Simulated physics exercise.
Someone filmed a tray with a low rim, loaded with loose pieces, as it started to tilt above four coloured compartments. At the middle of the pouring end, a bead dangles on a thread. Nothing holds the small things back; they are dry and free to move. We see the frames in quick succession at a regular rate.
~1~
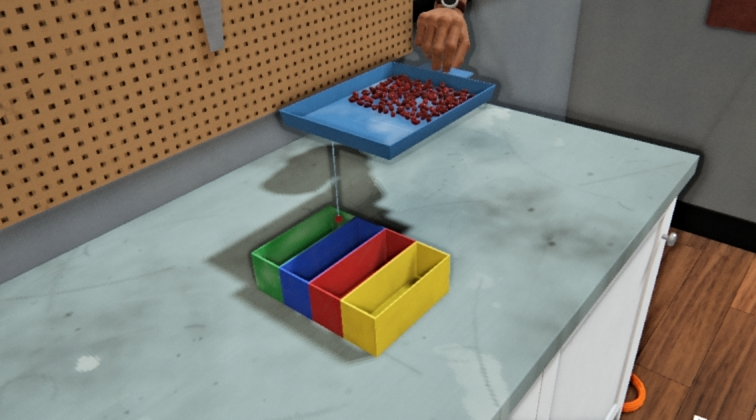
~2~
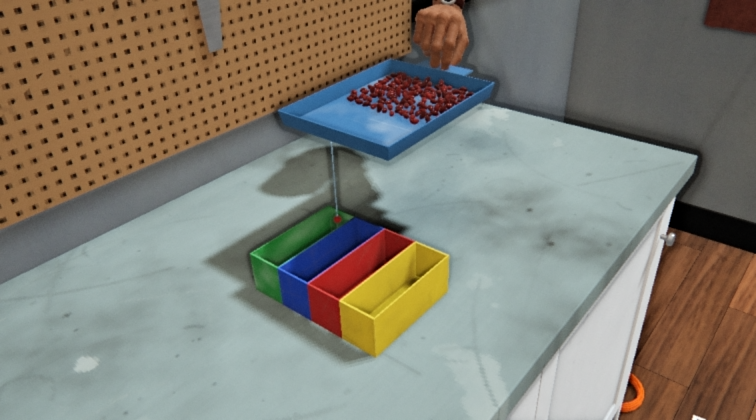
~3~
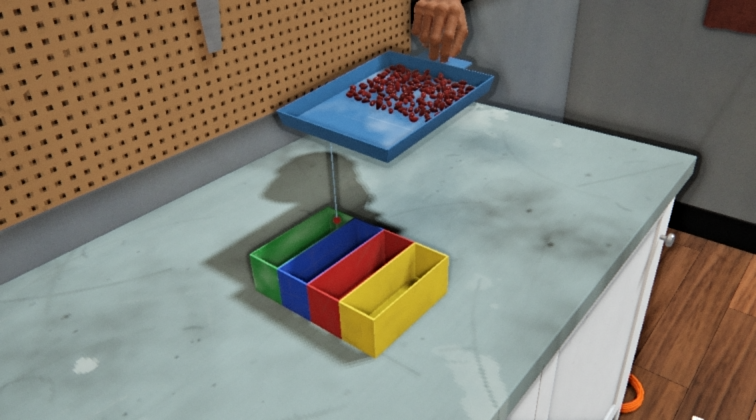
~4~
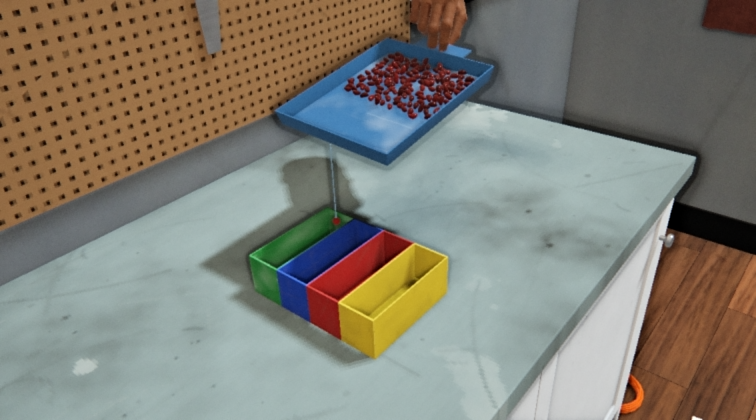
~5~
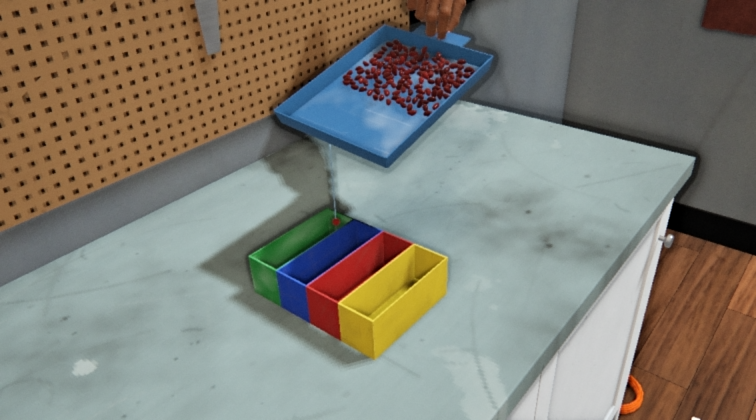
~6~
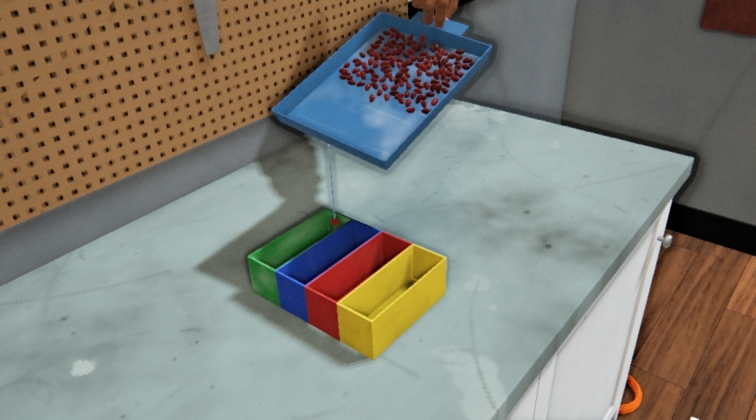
A blue tray of dark red beans, gripped at its far edge by a hand, starts out level above a pale, stained worktop seen from above at an angle, beside a pegboard. Below it sit four open compartments, green, blue, red and yellow from left to right, near a thin hanging thread. The tray tilts gradually toward its near right corner, while the beans stay bunched toward the far end and the view barely shifts.
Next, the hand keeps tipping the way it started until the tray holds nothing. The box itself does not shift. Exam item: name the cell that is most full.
Answer: Red.
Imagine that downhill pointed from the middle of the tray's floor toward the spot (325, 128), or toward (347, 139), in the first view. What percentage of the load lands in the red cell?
Lab note: Try one about 0 %, try two about 30 %.
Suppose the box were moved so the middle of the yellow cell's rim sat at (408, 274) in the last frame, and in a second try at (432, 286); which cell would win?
For the first spot the answer is that red cell, and for the second spot it is the cell in blue.
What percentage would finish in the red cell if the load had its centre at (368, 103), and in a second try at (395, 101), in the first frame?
Around 60 in a hundred the first time, around 60 in a hundred the second.
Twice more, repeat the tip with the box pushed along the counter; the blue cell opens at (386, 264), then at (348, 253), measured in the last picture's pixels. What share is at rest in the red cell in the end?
About 0 per cent, then about 50 per cent.
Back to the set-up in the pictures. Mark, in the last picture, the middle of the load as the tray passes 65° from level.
The load is centred about (363, 147).
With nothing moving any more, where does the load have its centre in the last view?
Near (359, 298).
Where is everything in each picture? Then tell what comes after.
In the first frame, corners of the pouring end near (284, 110) and (389, 144), level; middle of the load near (411, 96), kidney beans; bead on its thread near (339, 219); green cell near (268, 275); blue cell near (296, 290); red cell near (326, 307); yellow cell near (359, 325).
In the second frame, corners of the pouring end near (283, 110) and (388, 144), level; middle of the load near (410, 94).
In the third frame, corners of the pouring end near (281, 110) and (387, 147), tipped barely, lowest at the right corner; middle of the load near (409, 89).
In the fourth frame, corners of the pouring end near (280, 110) and (386, 151), tipped a little, lowest at the right corner; middle of the load near (408, 81).
In the fifth frame, corners of the pouring end near (278, 110) and (385, 155), tipped clearly, lowest at the right corner; middle of the load near (407, 73).
In the sixth frame, corners of the pouring end near (276, 109) and (384, 158), tipped clearly, lowest at the right corner; middle of the load near (405, 65); green cell near (264, 278); blue cell near (292, 293); red cell near (323, 310); yellow cell near (356, 328).
Shortly afterwards, tray tipped steeply; all but a few on the tray; a little falling or outside the box.
Next, tray tipped past a quarter turn; near a third on the tray; near a third in the red cell; a little in the yellow cell; a little in the blue cell; a little falling or outside the box.
Some moments later, tray tipped past a quarter turn; near two thirds in the red cell; near a quarter in the blue cell; a little in the yellow cell; only a few falling or outside the box.
In the end, tray tipped past a quarter turn; near two thirds in the red cell; near a quarter in the blue cell; a little in the yellow cell; none at all in the green cell; only a few outside the box.
